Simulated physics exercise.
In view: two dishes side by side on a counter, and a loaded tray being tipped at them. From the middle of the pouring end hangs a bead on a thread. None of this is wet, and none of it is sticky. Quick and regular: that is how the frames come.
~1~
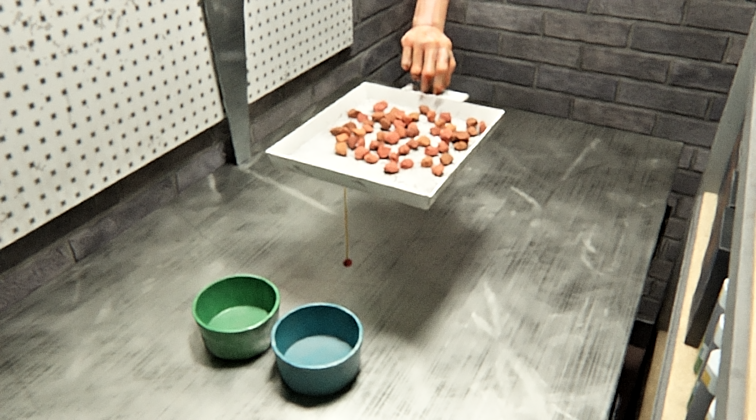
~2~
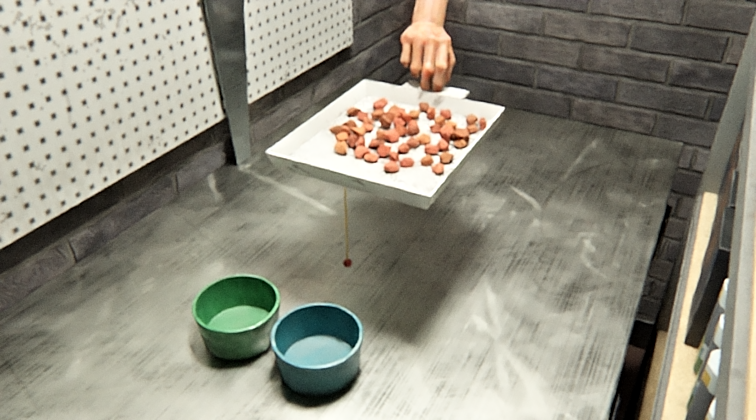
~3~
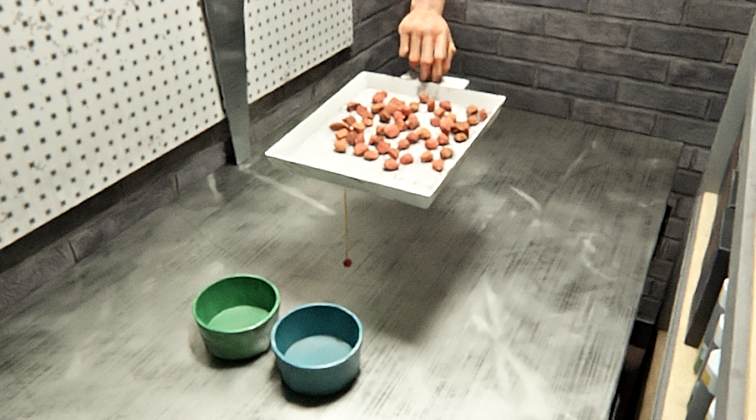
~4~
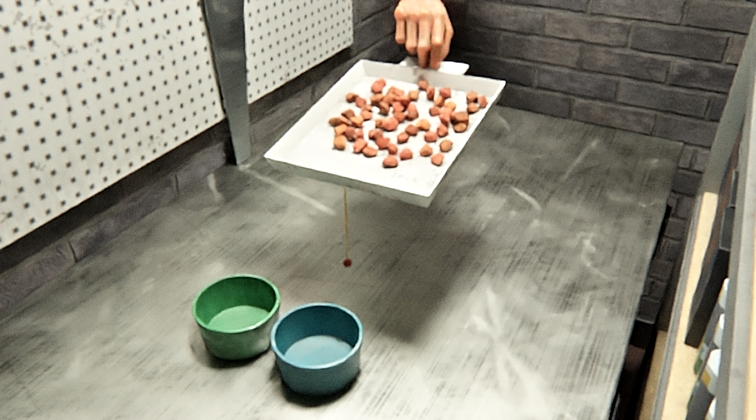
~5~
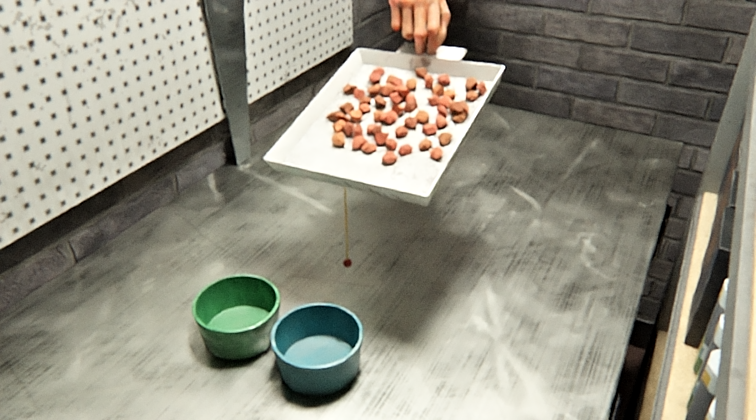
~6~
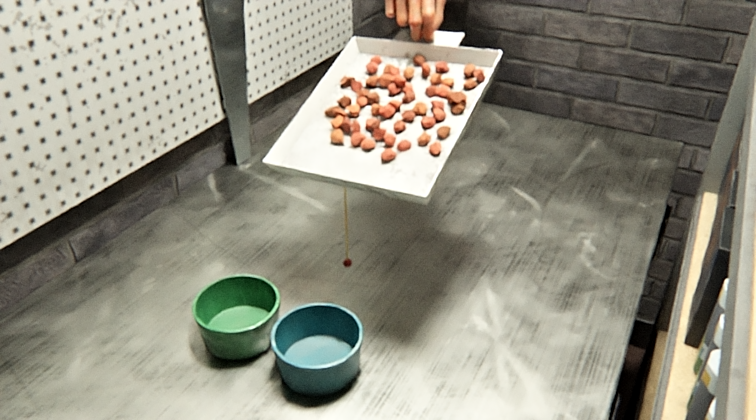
On a scuffed grey counter against a dark brick wall, a hand holds a white tray of reddish chunks level above a green dish and a blue dish. The hand gradually raises the tray's back edge, tilting it toward the viewer, its front left corner dipping slightly lowest, while the dishes stay still.
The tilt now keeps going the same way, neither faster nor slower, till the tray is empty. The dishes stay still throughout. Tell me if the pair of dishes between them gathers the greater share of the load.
Catch: Under fifty percent.
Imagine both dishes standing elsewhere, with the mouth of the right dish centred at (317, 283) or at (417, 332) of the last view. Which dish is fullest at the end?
First try, the rightmost dish; second try, the leftmost dish.
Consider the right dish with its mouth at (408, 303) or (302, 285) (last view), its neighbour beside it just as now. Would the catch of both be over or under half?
Taking the places in turn, it's shy of half and then past half.
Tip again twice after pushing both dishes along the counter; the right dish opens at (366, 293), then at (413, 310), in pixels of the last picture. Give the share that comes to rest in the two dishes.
70, then 40 %.
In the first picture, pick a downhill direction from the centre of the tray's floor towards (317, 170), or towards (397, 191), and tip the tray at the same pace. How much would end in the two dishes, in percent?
About 0 % and 0 %.
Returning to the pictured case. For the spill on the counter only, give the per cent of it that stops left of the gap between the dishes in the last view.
I'd guess close to 30 %.
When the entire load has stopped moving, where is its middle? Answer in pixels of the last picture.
Around (307, 310).
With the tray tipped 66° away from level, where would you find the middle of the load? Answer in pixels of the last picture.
I'd mark it close to (322, 168).
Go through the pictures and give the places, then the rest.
The first picture shows corners of the pouring end at (273, 150) and (428, 192), level; middle of the load at (401, 133), bits of crushed brick; left dish at (211, 340); right dish at (294, 376); bead on its thread at (348, 263).
The second picture shows corners of the pouring end at (273, 151) and (427, 192), level; middle of the load at (401, 131).
The third picture shows corners of the pouring end at (272, 152) and (427, 191), tipped barely, lowest at the left corner; middle of the load at (401, 125).
The fourth picture shows corners of the pouring end at (271, 154) and (426, 191), tipped a little, lowest at the left corner; middle of the load at (400, 117).
The fifth picture shows corners of the pouring end at (270, 156) and (424, 191), tipped clearly, lowest at the left corner; middle of the load at (398, 110).
The sixth picture shows corners of the pouring end at (270, 159) and (423, 191), tipped clearly, lowest at the left corner; middle of the load at (395, 104); left dish at (211, 340); right dish at (294, 376).
Soon, tray tipped steeply; nearly all on the tray; a stray few in the air.
A while on, tray tipped past a quarter turn; about a third on the tray; a stray few in the left dish; about half outside both; about a quarter in the air.
Towards the end, tray tipped past a quarter turn; a stray few in the right dish; a stray few in the left dish; nearly all outside both.
Finally, tray tipped past a quarter turn; a stray few in the right dish; a stray few in the left dish; nearly all outside both.
